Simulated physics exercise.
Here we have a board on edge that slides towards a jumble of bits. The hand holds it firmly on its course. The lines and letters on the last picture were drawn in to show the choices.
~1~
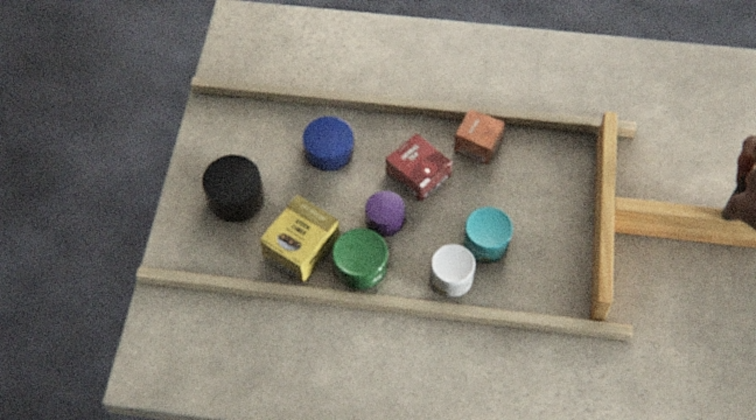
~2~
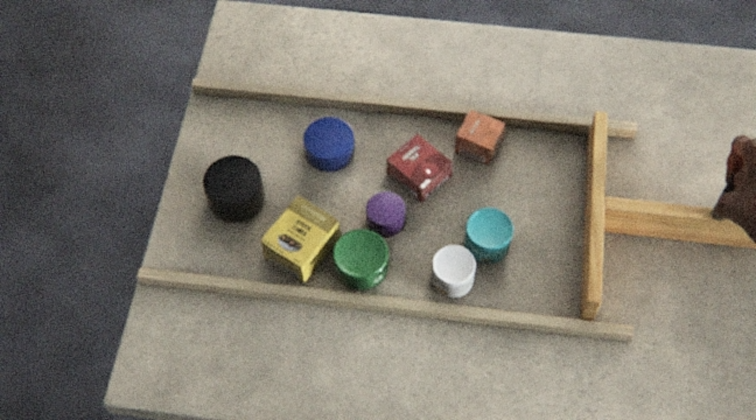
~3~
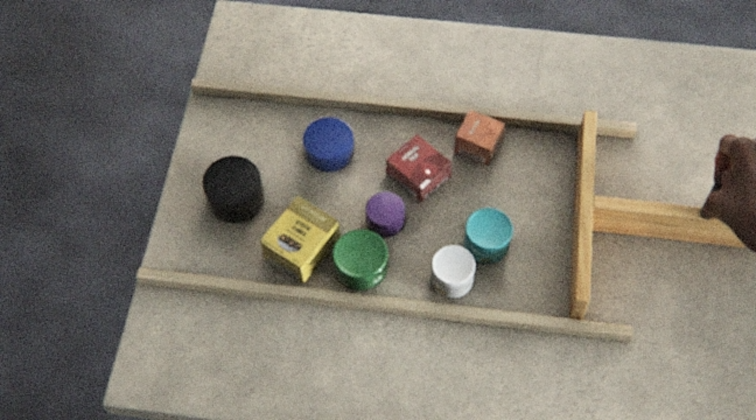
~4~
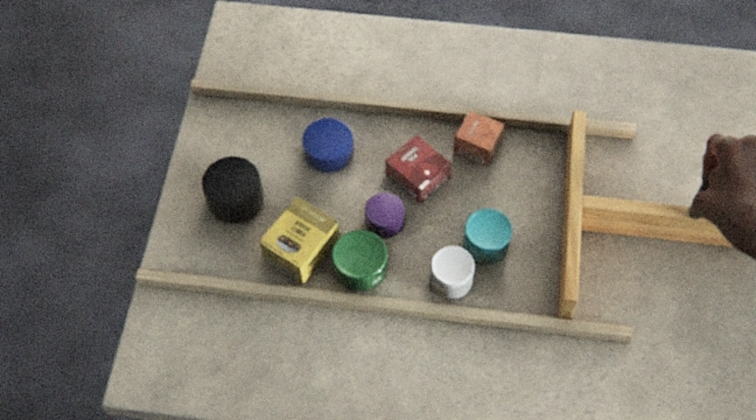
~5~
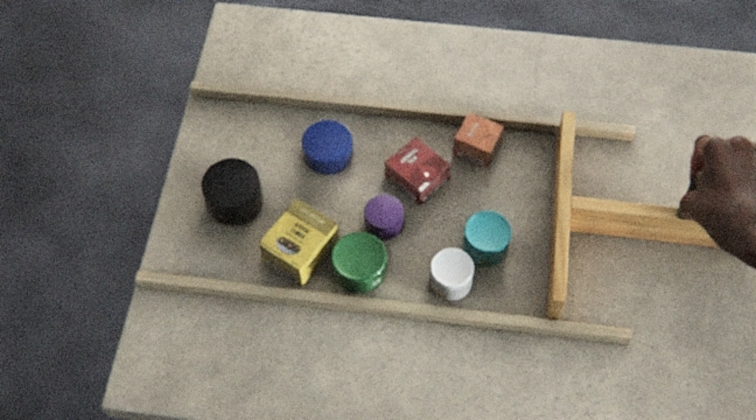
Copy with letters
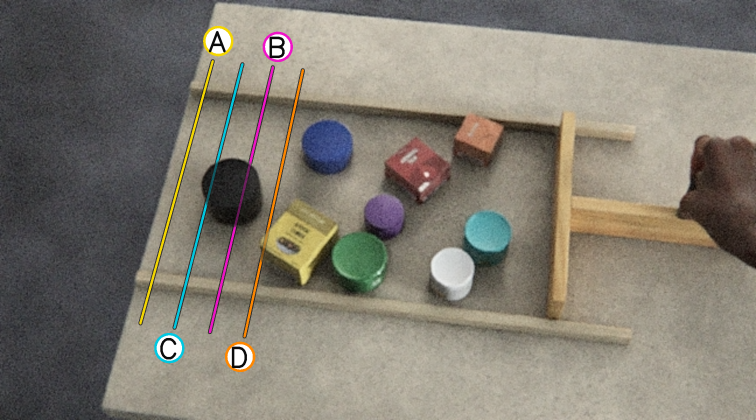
A pale, speckled tabletop above a dark grey floor is seen from overhead at a slight tilt, in a view that stays practically still. Between two wooden rails lie a black pot at left, blue pot, yellow packet, green tub, purple tin, red packet, orange packet, white pot and turquoise tub. From the right, a hand pushes a handled wooden board slowly leftward, narrowing the gap to the unmoving objects.
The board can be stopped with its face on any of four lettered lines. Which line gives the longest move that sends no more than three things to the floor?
At B, and not beyond.
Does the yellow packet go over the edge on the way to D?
No.
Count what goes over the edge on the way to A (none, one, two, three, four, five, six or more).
Six or more.
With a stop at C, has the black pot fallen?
Yes.
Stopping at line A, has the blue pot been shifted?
Yes.
On the copy, A at (179, 183); B at (244, 190); C at (211, 186); D at (276, 193).
On B. First, board (447, 188); orange packet (427, 135); white jar (409, 270).
Then, board (330, 176); black pot (211, 169); yellow packet (222, 214).
Finally, board (244, 166); black pot (169, 150); yellow packet (162, 198); none fallen.
By contrast, A drops nine; C drops four; D is within the limit but short.
